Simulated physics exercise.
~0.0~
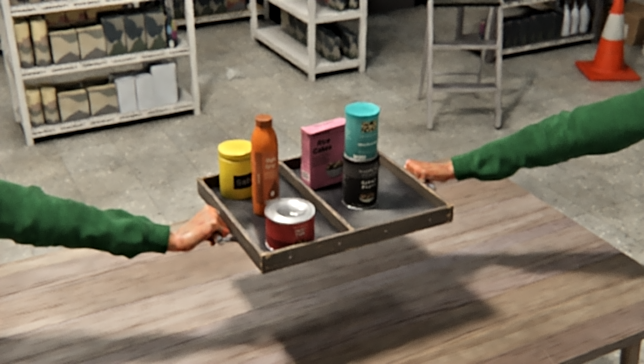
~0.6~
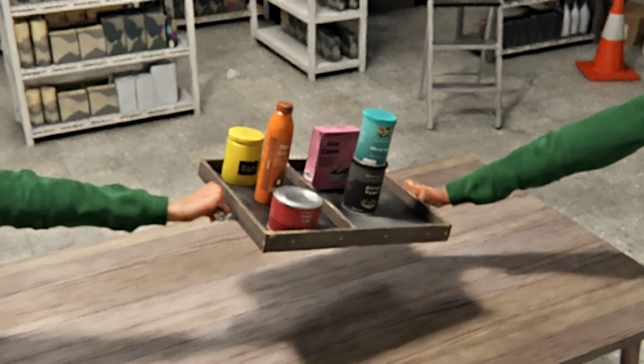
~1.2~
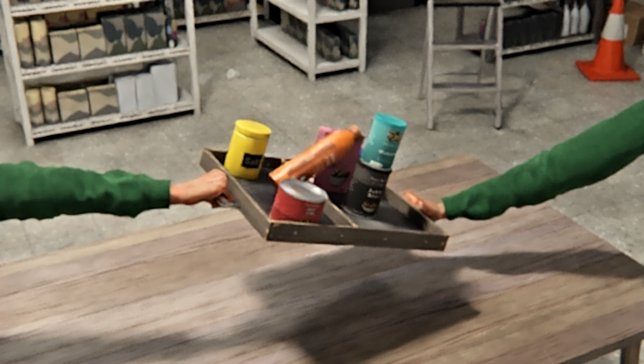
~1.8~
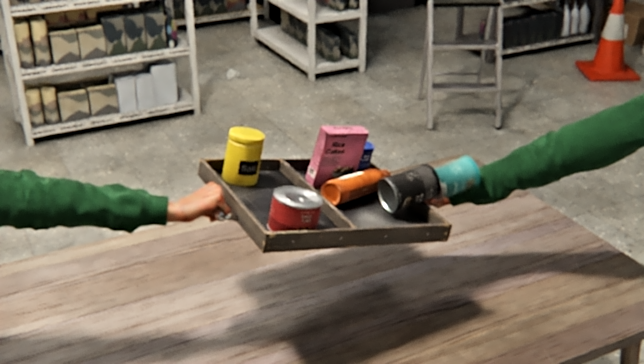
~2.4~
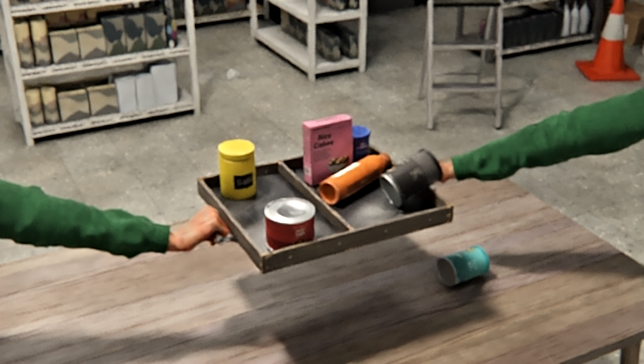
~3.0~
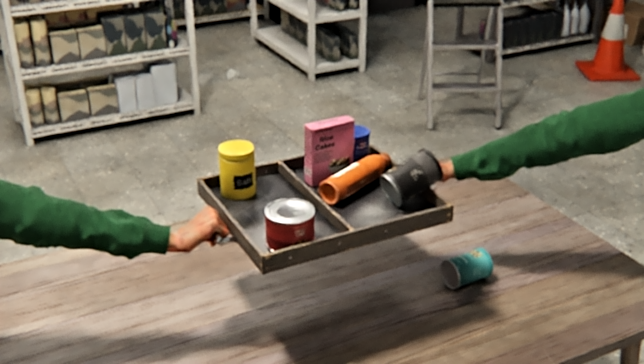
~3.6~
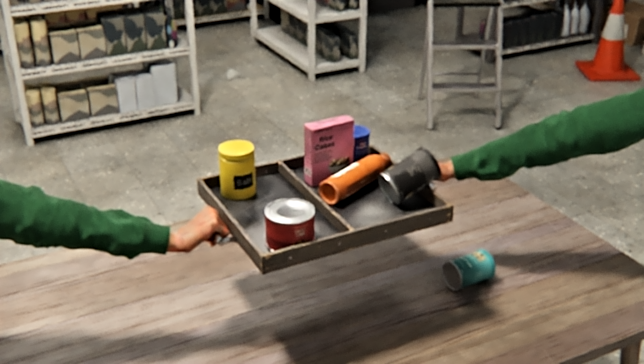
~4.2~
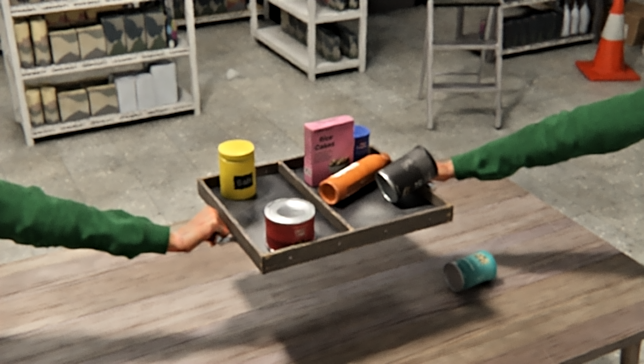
In a storeroom, two hands tilt a tray, toppling containers and dropping a turquoise tin.
